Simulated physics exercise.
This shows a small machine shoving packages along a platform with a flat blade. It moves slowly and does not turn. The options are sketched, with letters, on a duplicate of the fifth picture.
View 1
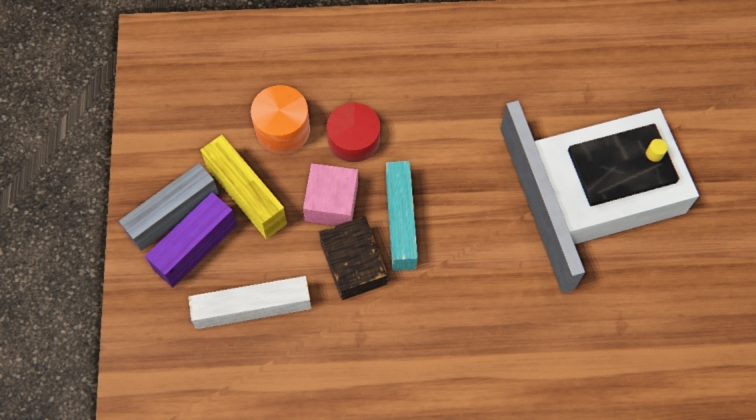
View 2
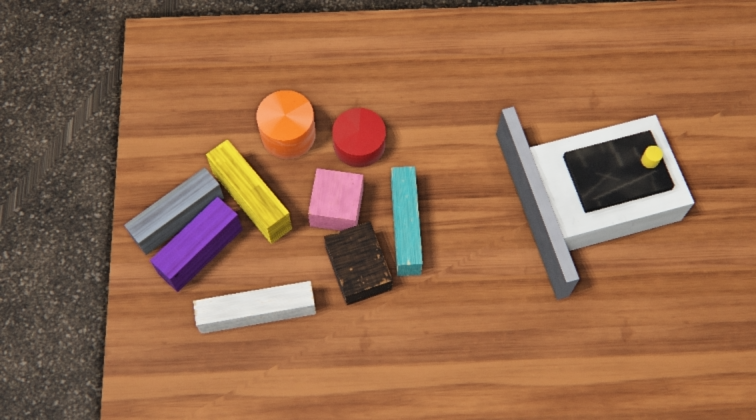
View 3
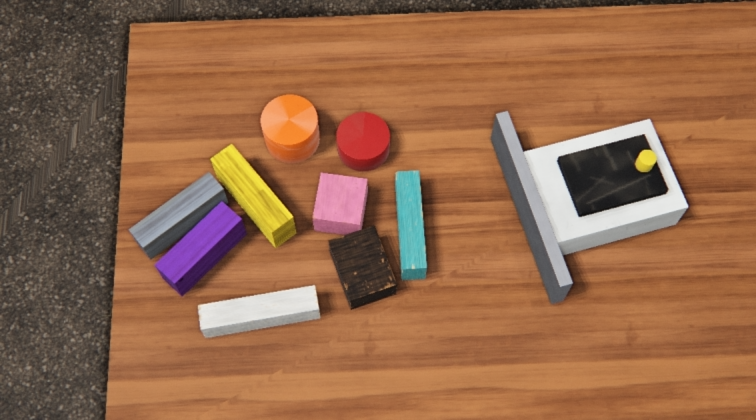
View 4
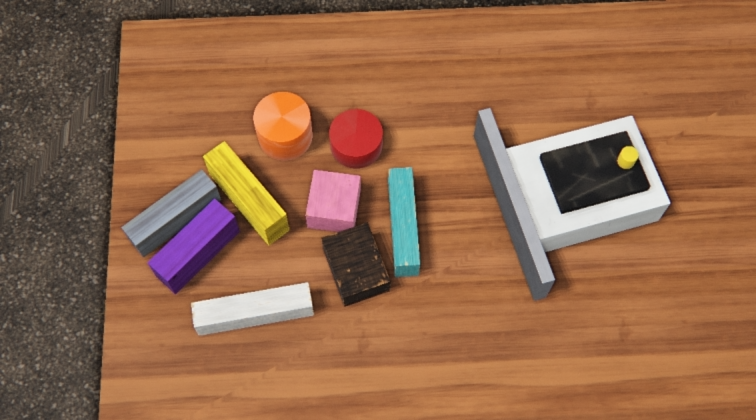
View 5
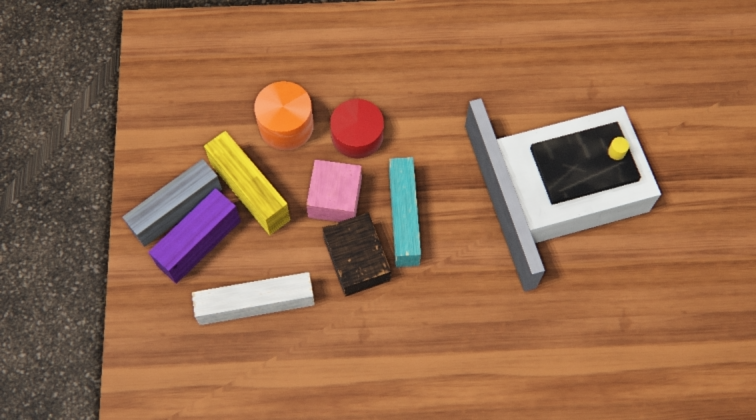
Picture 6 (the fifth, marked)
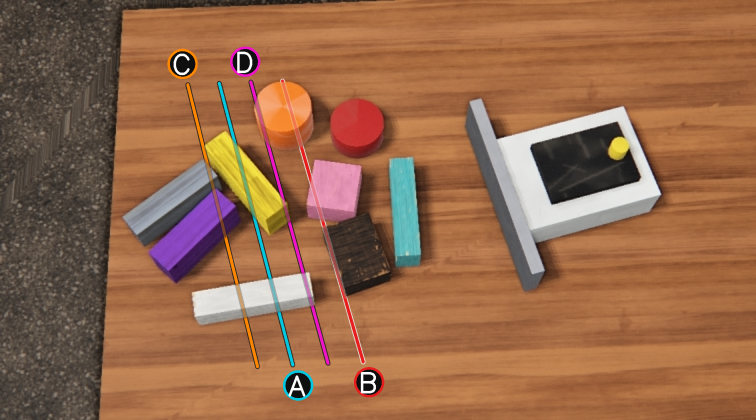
White machine with a flat grey blade creeping slowly left across a wooden platform toward a still cluster of colourful blocks and canisters.
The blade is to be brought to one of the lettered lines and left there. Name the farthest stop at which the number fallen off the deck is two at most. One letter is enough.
Line C.
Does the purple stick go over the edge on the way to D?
No.
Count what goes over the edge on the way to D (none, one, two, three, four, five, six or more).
In all, none.
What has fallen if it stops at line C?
The grey stick goes over.
On the marked copy, A at (254, 217); B at (320, 214); C at (220, 218); D at (287, 215).
Following C. Soon after the start, robot (476, 168); red canister (344, 131); turquoise bar (387, 215).
Later, robot (374, 172); grey stick (146, 211); purple stick (164, 247).
In the end, robot (295, 175); grey stick over the edge; purple stick (117, 262); one fallen.
As for the rest, A is within the limit but short; B is within the limit but short; D is within the limit but short.
